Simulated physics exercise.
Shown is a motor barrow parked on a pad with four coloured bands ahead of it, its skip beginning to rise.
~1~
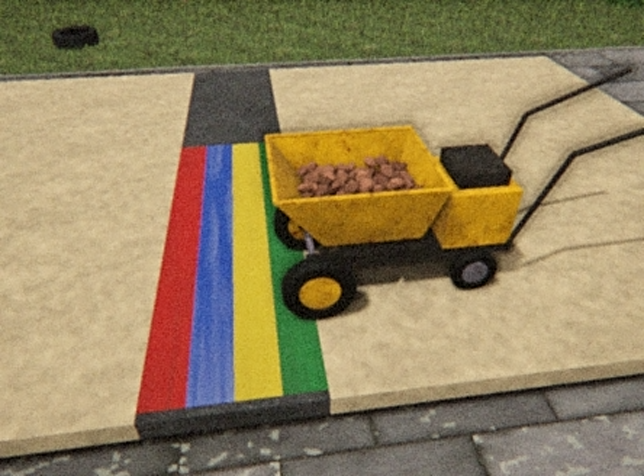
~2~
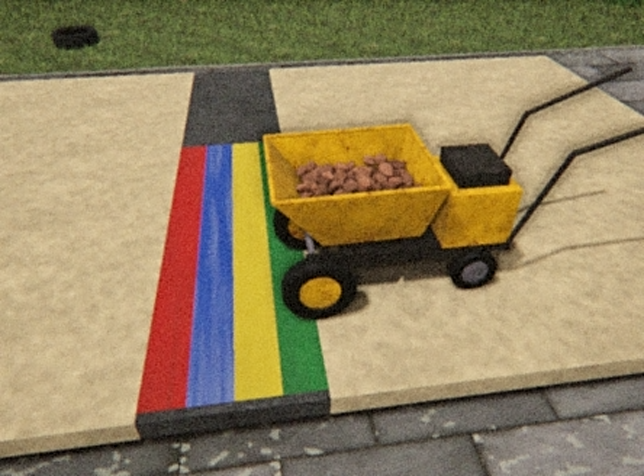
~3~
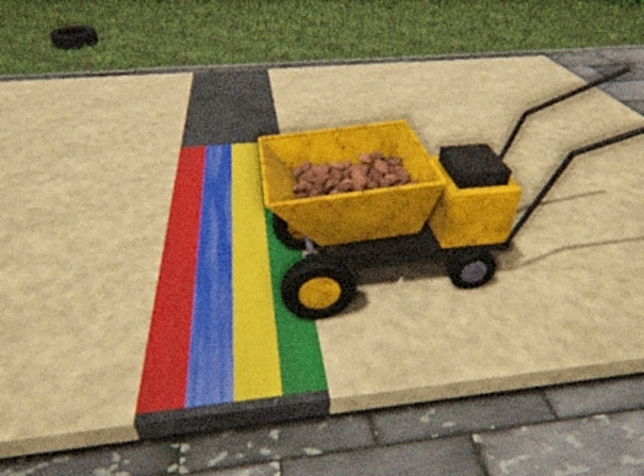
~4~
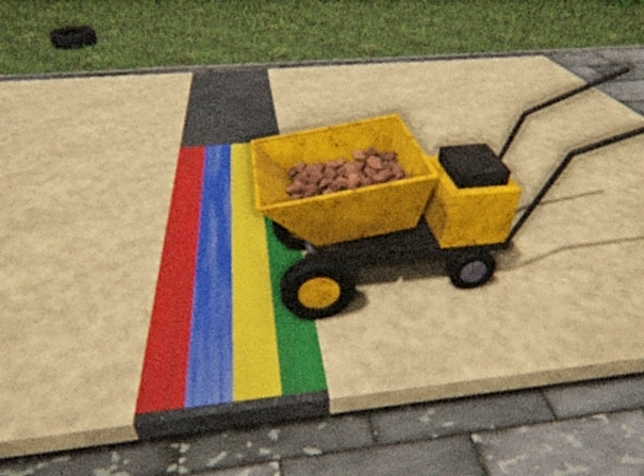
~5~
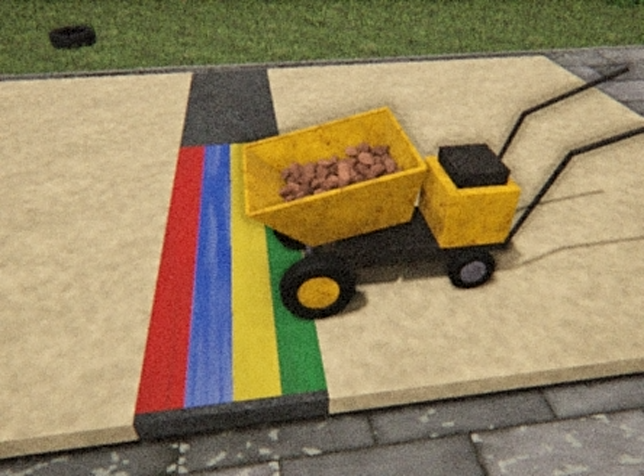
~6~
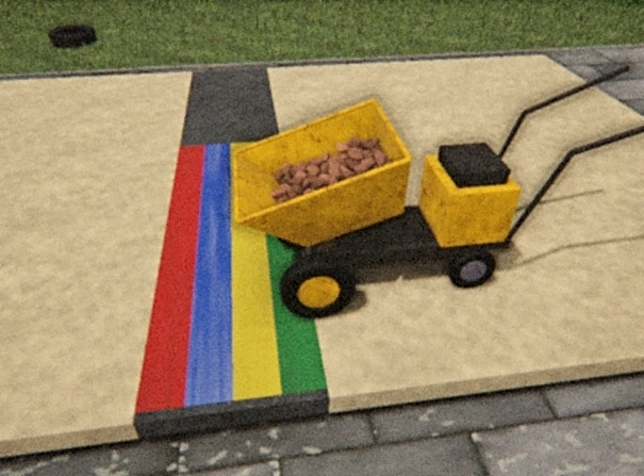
On a sandy pad beside grass, a yellow motor barrow stood still next to red, blue, yellow and green bands while its skip, loaded with brown lumps, gradually tilted forward to the left.
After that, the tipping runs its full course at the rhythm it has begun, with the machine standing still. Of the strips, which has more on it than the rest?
I would say the red one.
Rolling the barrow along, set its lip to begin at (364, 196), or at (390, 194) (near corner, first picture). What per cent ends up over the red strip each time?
Close to 0 in a hundred, and close to 0 in a hundred.
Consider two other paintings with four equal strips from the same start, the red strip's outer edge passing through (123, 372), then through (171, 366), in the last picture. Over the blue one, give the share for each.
The first case gives around 30 %, the second around 0 %.
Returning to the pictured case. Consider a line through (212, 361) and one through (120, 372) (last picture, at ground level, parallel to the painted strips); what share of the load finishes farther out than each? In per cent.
Close to 80 and 10 per cent respectively.
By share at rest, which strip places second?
Second: Blue.
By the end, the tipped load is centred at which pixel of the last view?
Around (177, 286).
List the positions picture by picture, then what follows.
Lip of the skip at (276, 203), level; top of the load at (364, 181), lumps of rubble; green strip at (300, 347); yellow strip at (256, 352); blue strip at (212, 357); red strip at (167, 362), in the first frame.
Lip of the skip at (274, 204), level; top of the load at (363, 180), in the second frame.
Lip of the skip at (268, 206), tipped barely; top of the load at (373, 188), in the third frame.
Lip of the skip at (259, 210), tipped a little; top of the load at (380, 179), in the fourth frame.
Lip of the skip at (248, 216), tipped a little; top of the load at (372, 174), in the fifth frame.
Lip of the skip at (238, 222), tipped clearly; top of the load at (362, 169); green strip at (298, 346); yellow strip at (255, 351); blue strip at (211, 356); red strip at (165, 362), in the sixth frame.
Soon after the last picture, skip tipped steeply; all in the skip.
A little later, skip tipped steeply; nearly all in the skip; a stray few over the blue strip; a stray few over the red strip.
Later still, skip tipped right over; about a quarter in the skip; a small part over the blue strip; about half over the red strip; about a quarter off the paint.
At rest, skip tipped right over; about a quarter in the skip; none over the green strip; none over the yellow strip; about a quarter over the blue strip; about half over the red strip; about a quarter off the paint.
